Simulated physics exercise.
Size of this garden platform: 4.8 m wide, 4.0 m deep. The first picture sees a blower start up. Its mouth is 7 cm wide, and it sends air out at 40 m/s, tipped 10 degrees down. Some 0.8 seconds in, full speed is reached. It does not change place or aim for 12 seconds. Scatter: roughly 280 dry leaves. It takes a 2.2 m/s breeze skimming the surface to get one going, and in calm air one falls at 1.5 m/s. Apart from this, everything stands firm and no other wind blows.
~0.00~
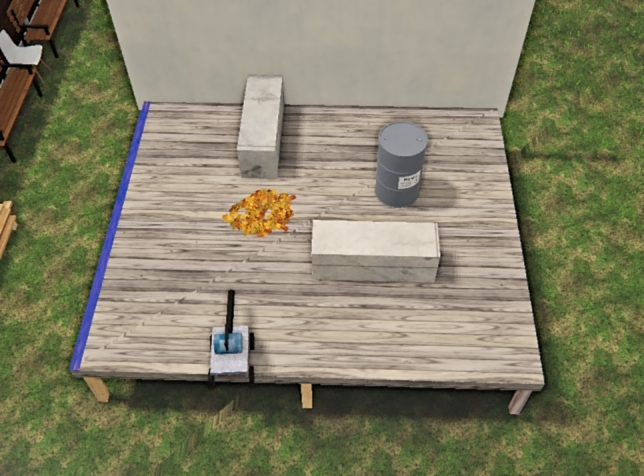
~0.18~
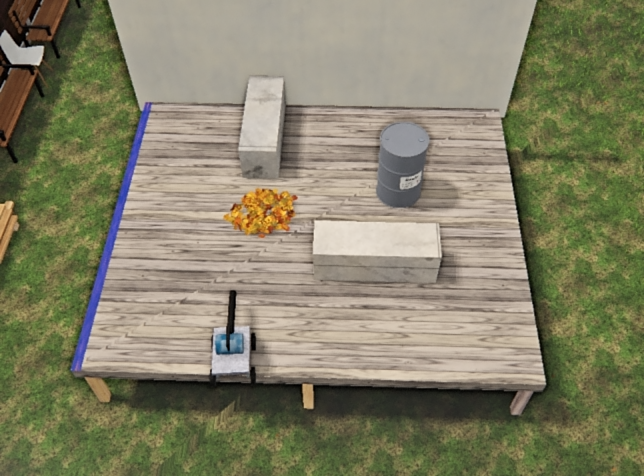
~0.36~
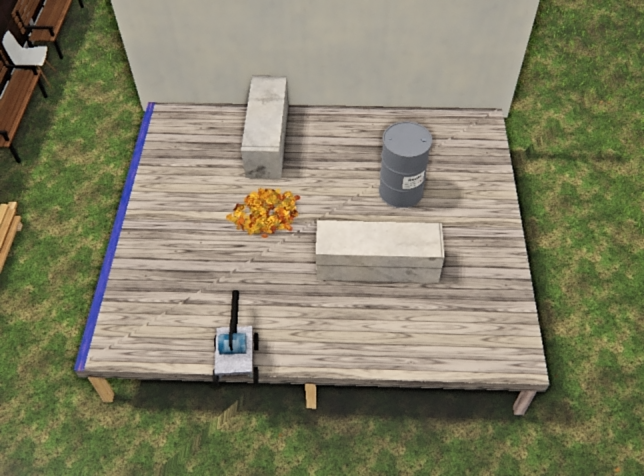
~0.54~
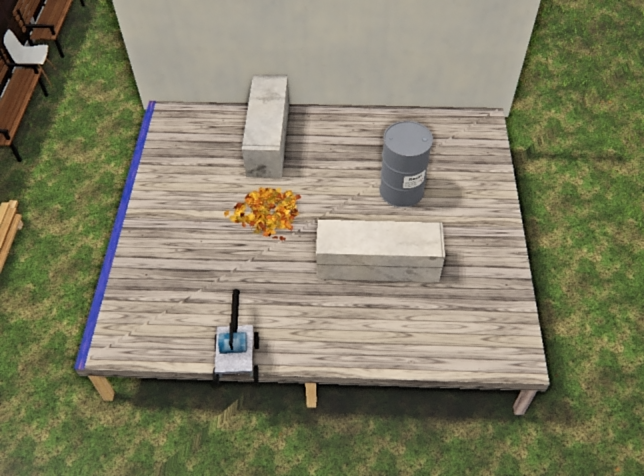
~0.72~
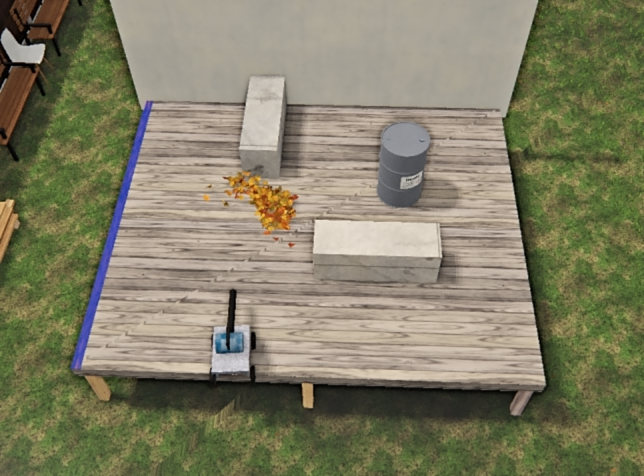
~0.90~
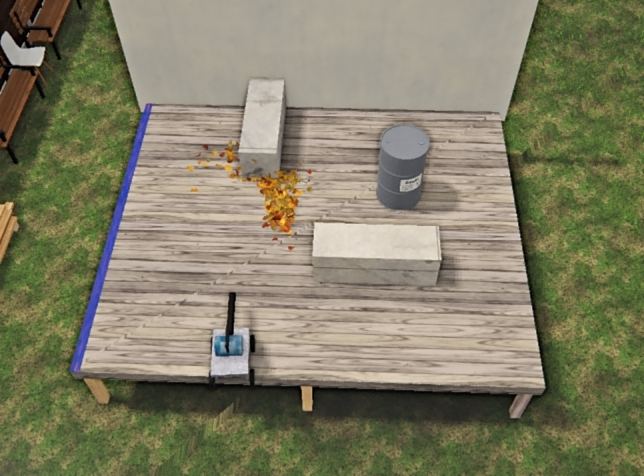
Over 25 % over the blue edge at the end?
No.
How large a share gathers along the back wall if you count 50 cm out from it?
I'd put it at about 15 percent.
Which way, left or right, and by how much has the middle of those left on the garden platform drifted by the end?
I'd say a right-hand move of around 1.0 m.
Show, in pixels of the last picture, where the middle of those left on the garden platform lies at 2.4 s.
Their middle sits roughly at (326, 163) in the last view.
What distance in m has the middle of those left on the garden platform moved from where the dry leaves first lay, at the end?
About 1.4 metres.
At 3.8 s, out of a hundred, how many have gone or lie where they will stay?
Near 30 %.
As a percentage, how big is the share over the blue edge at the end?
About 10 %.
After 2.4 s the count stands so, 2 % are over the blue edge; the middle of those still in play is near (326, 163).
After 3.8 s the count stands so, 5 % are over the blue edge; the middle of those still in play is near (337, 160).
After 6.6 s the count stands so, 8 % are over the blue edge; the middle of those still in play is near (342, 159).
After 12.0 s, at the end, 9 % are over the blue edge; the middle of those still in play is near (351, 154).
